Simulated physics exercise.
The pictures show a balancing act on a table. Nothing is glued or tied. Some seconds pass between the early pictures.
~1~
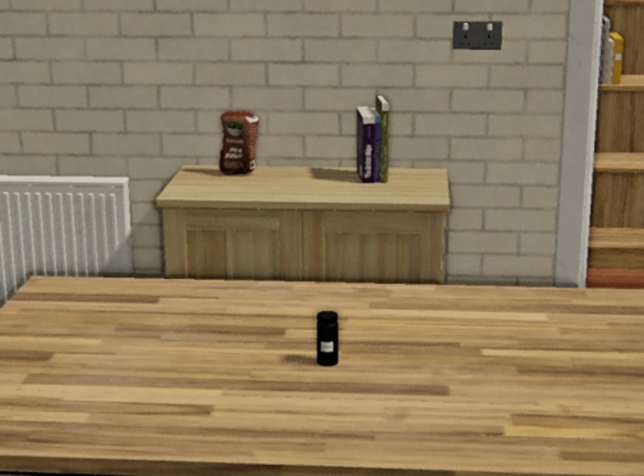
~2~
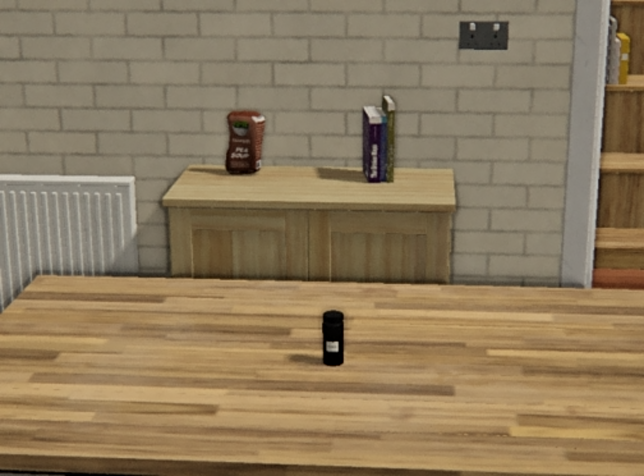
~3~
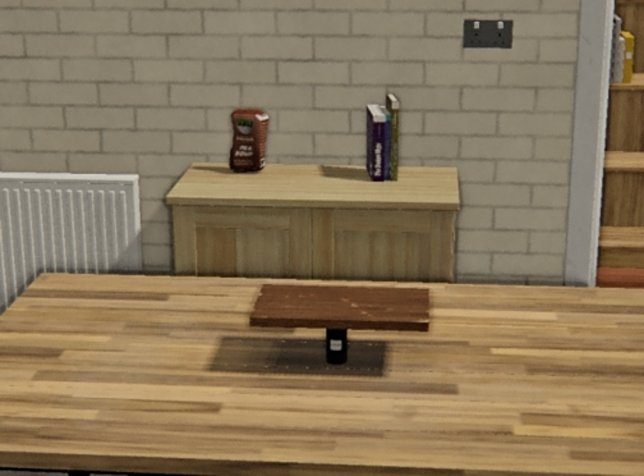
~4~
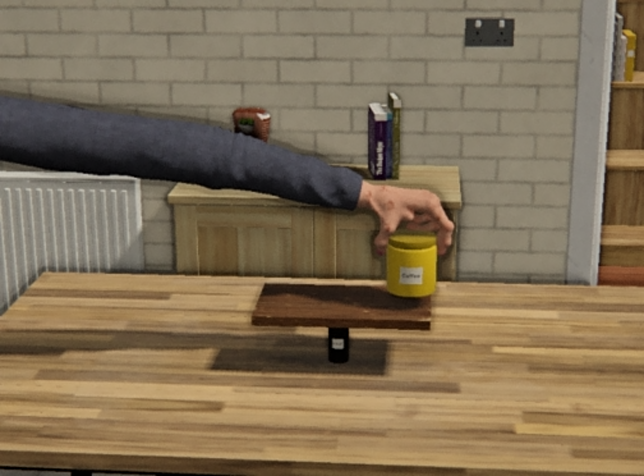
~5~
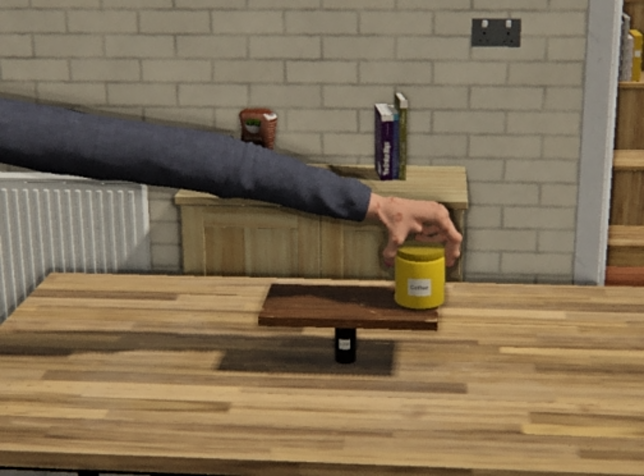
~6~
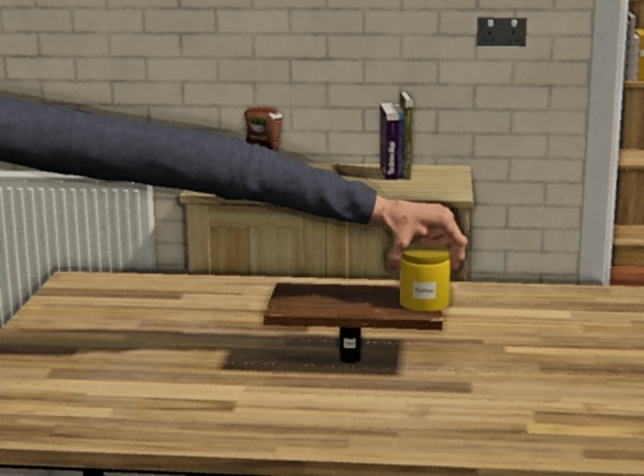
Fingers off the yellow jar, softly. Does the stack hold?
As it turns out, it comes apart.
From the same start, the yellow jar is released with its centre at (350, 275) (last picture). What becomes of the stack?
Then it holds.
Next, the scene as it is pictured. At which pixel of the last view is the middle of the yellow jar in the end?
Near (521, 356).
Then, 0.30 s after the last picture, yellow jar now fallen; brown board tipped 41° from how it was.
Then, 0.60 s after the last picture, brown board tipped 26° from how it was; black shaker slid about its own width.
At rest, fallen, yellow jar and brown board; black shaker in place. Seen from the same camera at the end, yellow jar near (521, 356). The stack gives way.
